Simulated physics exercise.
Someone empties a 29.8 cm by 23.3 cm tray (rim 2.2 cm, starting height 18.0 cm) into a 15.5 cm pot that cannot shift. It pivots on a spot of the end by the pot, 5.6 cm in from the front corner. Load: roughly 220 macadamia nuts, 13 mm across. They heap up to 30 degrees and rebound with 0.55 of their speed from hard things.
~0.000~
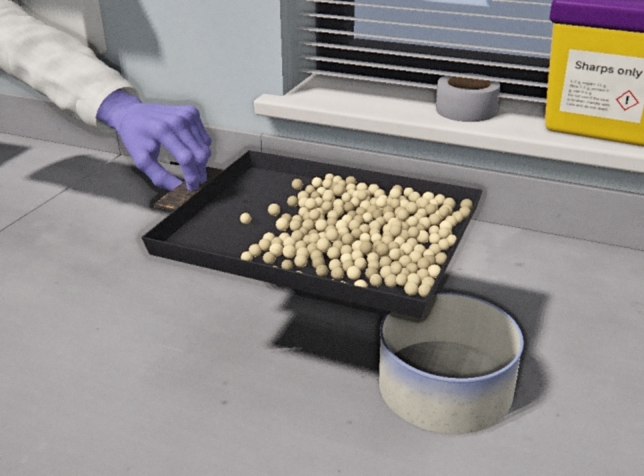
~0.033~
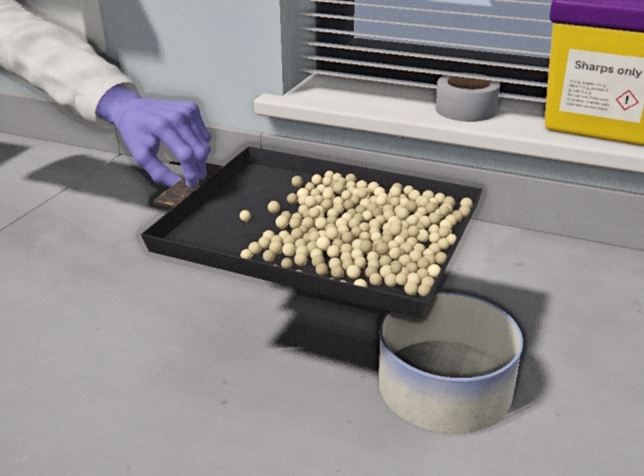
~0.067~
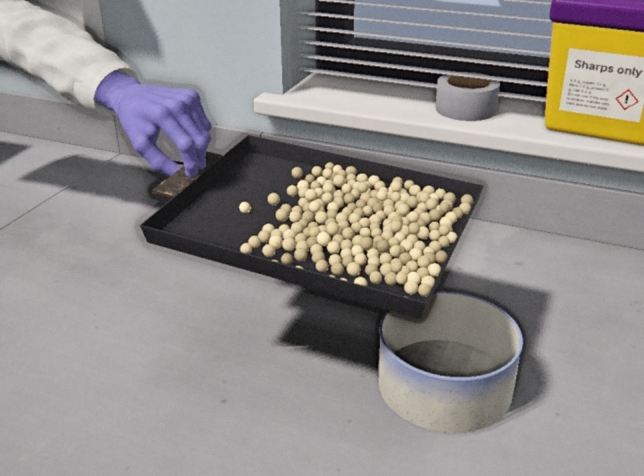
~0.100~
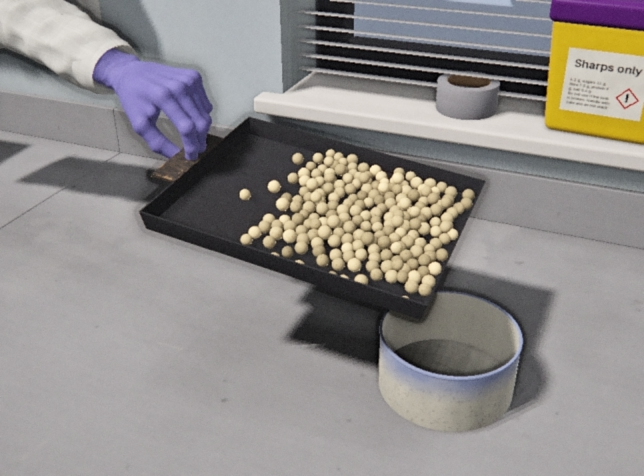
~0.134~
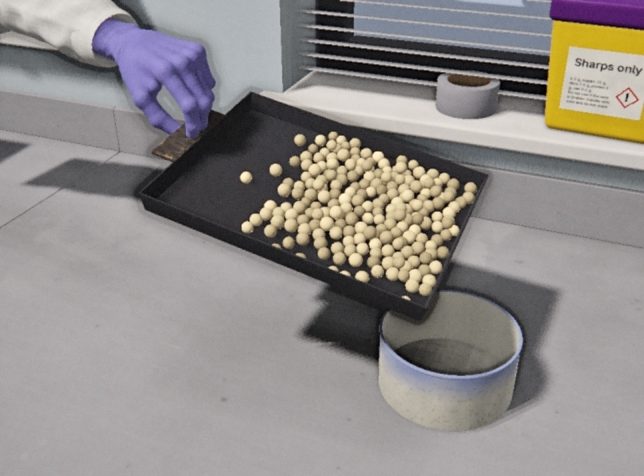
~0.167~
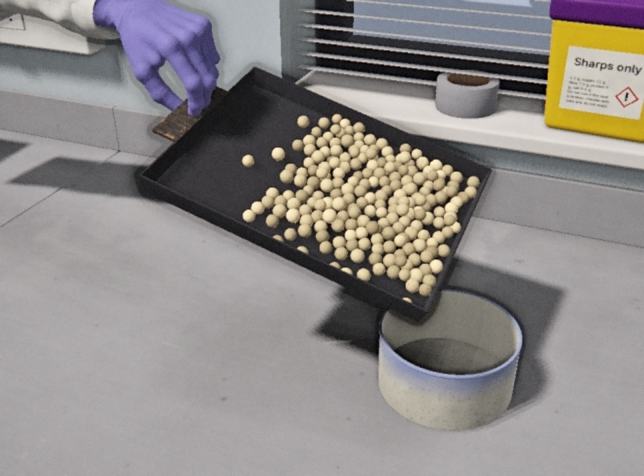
A black tray holding a heap of pale, round, nut-like pieces sits at the centre, gripped at its left end by a purple-gloved hand in a white sleeve. Seen from above at an angle, the grey surface also holds a blue-rimmed, cream pot at lower right, below a windowsill with grey tape and a yellow sharps box. The hand raises the tray's left end, tilting it rightward, while the pieces stay bunched and the view remains still.
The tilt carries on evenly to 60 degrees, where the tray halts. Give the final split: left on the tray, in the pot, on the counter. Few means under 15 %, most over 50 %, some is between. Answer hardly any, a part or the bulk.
Tray the bulk, pot hardly any, counter a part.
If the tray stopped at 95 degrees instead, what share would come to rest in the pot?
Then about 0 per cent.
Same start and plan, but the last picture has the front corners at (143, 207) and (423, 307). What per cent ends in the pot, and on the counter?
Pot 0, counter 35.
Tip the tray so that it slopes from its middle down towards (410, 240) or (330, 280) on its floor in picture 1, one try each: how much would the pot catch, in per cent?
About 5 and 0 per cent.
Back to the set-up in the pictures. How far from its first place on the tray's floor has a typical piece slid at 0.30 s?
Roughly 1 cm.
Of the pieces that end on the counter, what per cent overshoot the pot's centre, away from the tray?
Some 90 per cent.
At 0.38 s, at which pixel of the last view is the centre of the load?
At about (415, 191).
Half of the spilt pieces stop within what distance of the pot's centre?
Roughly 24 cm.
After 0.30 s, tilt 43 degrees; the tray holds 100 %, the pot 0 %.
After 0.38 s, tilt 56 degrees; the tray holds 100 %, the pot 0 %.
After 0.61 s, tilt 60 degrees; the tray holds 80 %, the pot 0 %.
In the end, at 2.0 s, tray 55 %, pot 0 %, counter 40 %.
